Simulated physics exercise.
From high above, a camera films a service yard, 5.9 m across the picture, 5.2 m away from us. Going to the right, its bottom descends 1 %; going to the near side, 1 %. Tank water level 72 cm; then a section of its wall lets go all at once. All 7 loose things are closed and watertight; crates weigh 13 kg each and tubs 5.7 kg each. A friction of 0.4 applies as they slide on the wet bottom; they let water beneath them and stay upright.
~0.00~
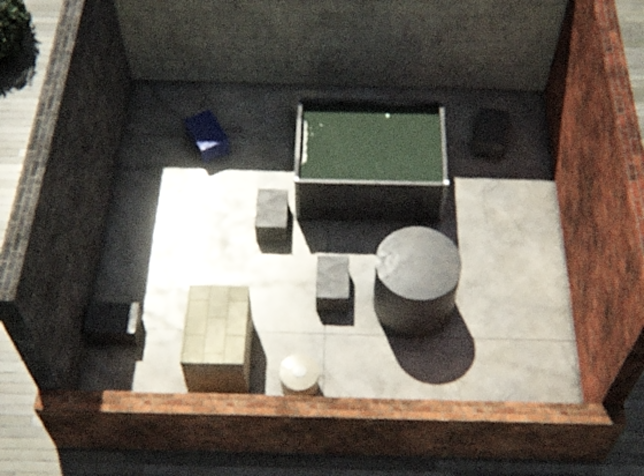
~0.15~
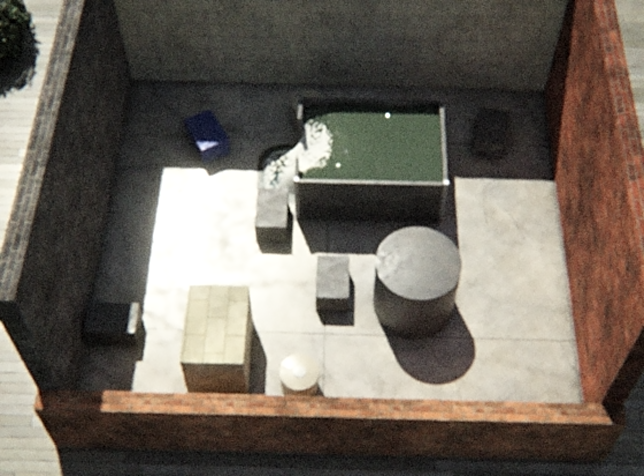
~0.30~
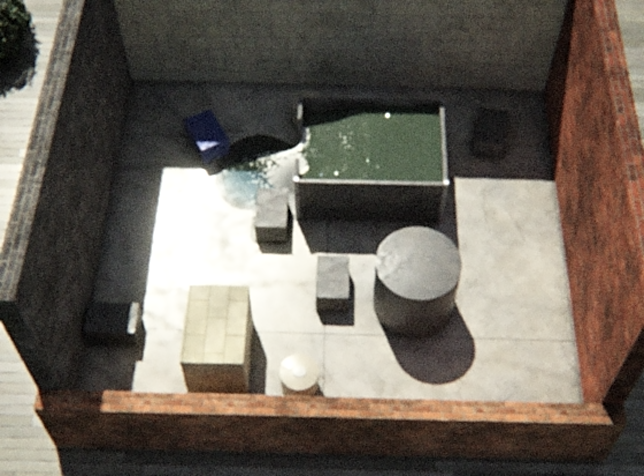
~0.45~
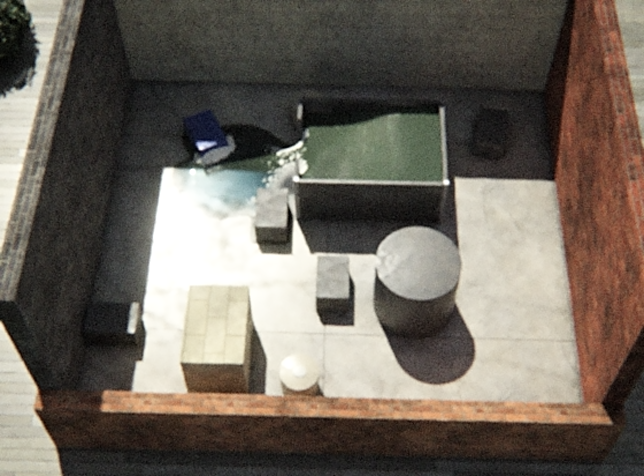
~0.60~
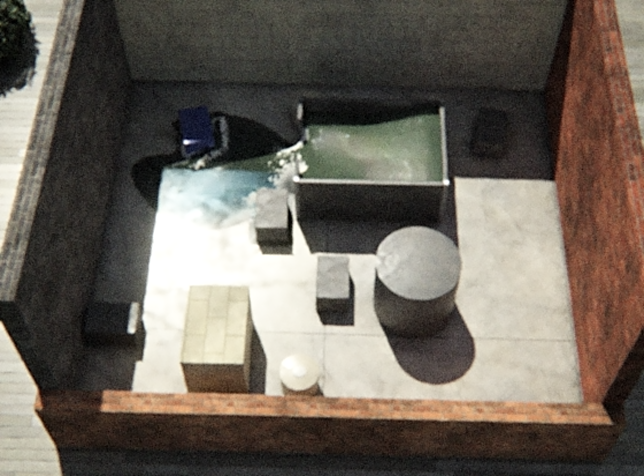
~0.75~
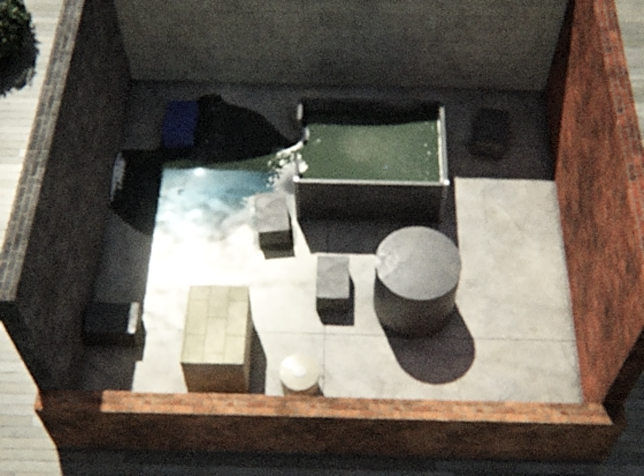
Water bursts from the left end of a green-filled tank in a walled service yard, seen from high above by a still camera. A blue crate lies to the tank's left, with grey blocks and a large grey cylinder in front and a pale yellowish box nearer the brick front wall. The water spreads leftward across the floor, turning and pushing the blue crate left, then slightly shifting the nearest grey block.
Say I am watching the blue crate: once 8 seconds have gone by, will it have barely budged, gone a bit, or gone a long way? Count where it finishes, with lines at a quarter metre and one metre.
Badly dislodged.
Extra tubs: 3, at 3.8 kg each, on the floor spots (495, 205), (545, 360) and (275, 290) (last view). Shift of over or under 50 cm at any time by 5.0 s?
In turn: Less, short of it, under.
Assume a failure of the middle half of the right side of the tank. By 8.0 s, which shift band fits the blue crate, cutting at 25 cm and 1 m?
Well, the blue crate scoots over a bit then.
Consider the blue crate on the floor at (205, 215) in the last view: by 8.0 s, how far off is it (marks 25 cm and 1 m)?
As it turns out, it is swept away.
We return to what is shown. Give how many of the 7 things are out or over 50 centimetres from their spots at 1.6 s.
At that time I count 1.
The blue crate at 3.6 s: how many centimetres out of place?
Around 60 centimetres.
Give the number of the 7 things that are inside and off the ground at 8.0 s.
3 of them.
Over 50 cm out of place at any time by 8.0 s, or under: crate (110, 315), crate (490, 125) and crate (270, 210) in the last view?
Beyond, beyond, within.
After 1.6 s the blue crate is near (140, 71), 1.3 m from its start, afloat; 1 afloat.
After 3.6 s the blue crate is near (224, 97), 0.6 m from its start, afloat; 2 afloat.
After 5.6 s the blue crate is near (352, 100), 2.0 m from its start, afloat; 3 afloat.
After 8.0 s the blue crate is near (513, 112), 4.2 m from its start, afloat; 3 afloat.
